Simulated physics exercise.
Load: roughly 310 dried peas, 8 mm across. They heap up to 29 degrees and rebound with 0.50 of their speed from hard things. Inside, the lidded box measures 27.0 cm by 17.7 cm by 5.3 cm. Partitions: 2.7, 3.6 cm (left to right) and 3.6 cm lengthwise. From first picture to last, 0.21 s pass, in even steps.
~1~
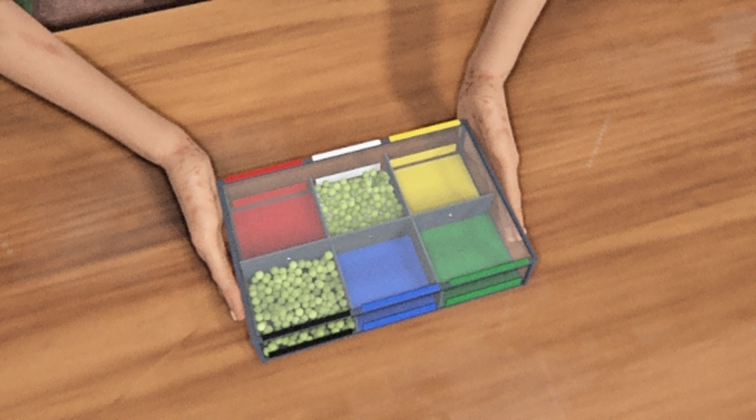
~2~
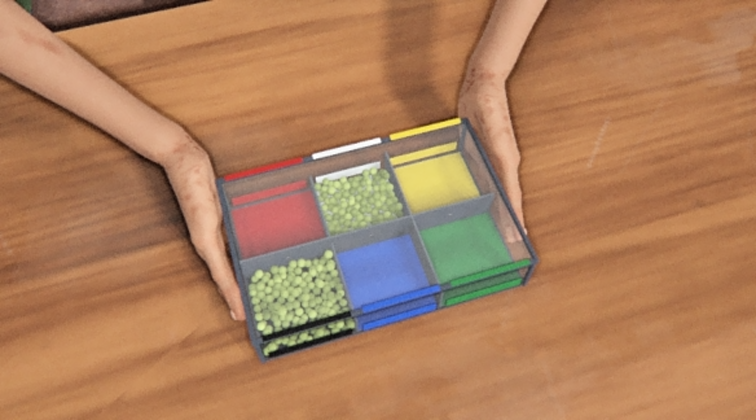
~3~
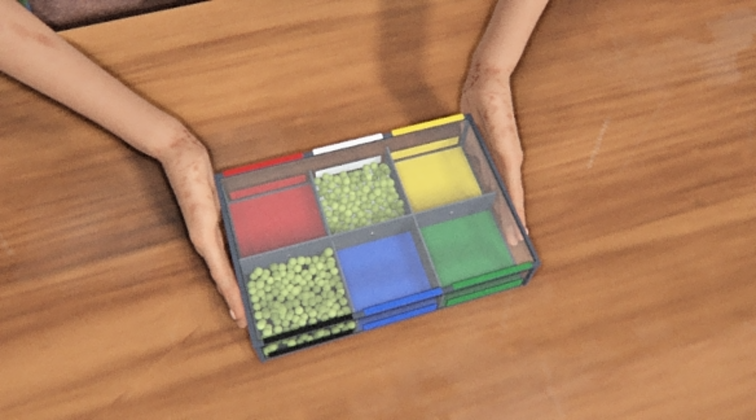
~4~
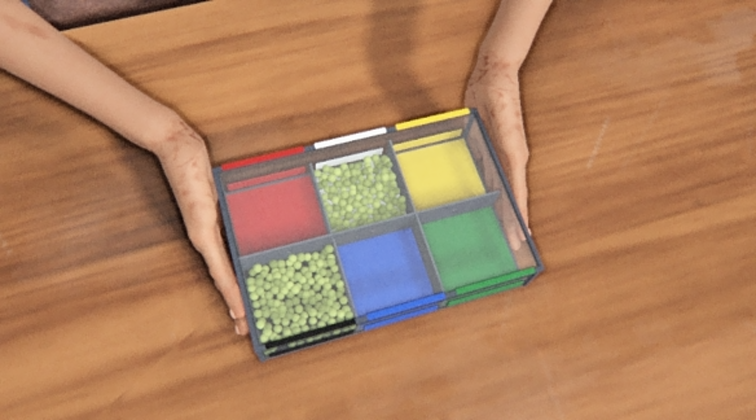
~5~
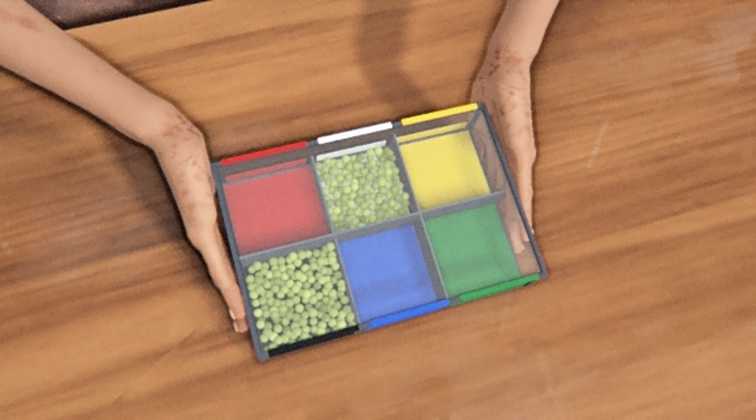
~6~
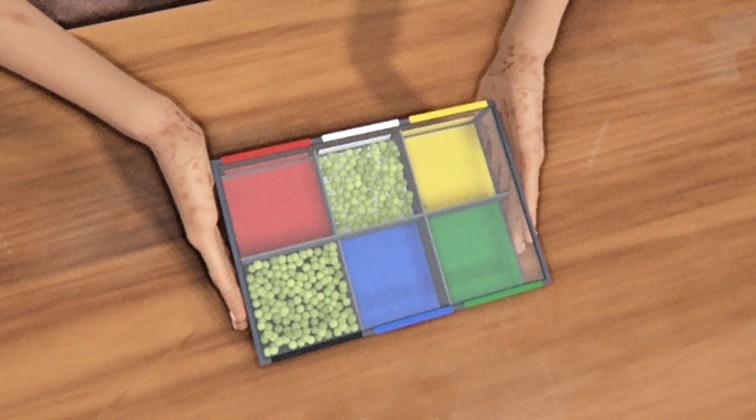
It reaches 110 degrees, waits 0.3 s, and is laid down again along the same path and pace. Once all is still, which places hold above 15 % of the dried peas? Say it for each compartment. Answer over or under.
Red compartment: Under; blue compartment: Over; green compartment: Under; yellow compartment: Under; white compartment: Over; black compartment: Over.
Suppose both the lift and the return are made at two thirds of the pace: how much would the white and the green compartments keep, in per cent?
Then: White 20; green 10.
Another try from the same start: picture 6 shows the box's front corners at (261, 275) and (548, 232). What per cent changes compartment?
It would be near 55 per cent.
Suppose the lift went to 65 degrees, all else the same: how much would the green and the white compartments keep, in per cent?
Green 0, white 45.
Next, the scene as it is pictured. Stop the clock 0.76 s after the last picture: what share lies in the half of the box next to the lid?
Roughly 70 per cent.
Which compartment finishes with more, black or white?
The black one has more.
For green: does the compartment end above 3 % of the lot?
Green yes.
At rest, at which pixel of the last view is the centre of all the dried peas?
Near (363, 301).
Then, 0.76 s after the last picture, tilt 110 degrees; blue 15 %, green 5 %, white 30 %, black 45 %.
Then, 1.27 s after the last picture, tilt 59 degrees; blue 15 %, green 10 %, white 30 %, black 45 %.
Then, 1.84 s after the last picture, tilt 0 degrees; blue 20 %, green 10 %, white 30 %, black 40 %.
In the end, red 0 %, blue 20 %, green 10 %, yellow 0 %, white 30 %, black 40 %.
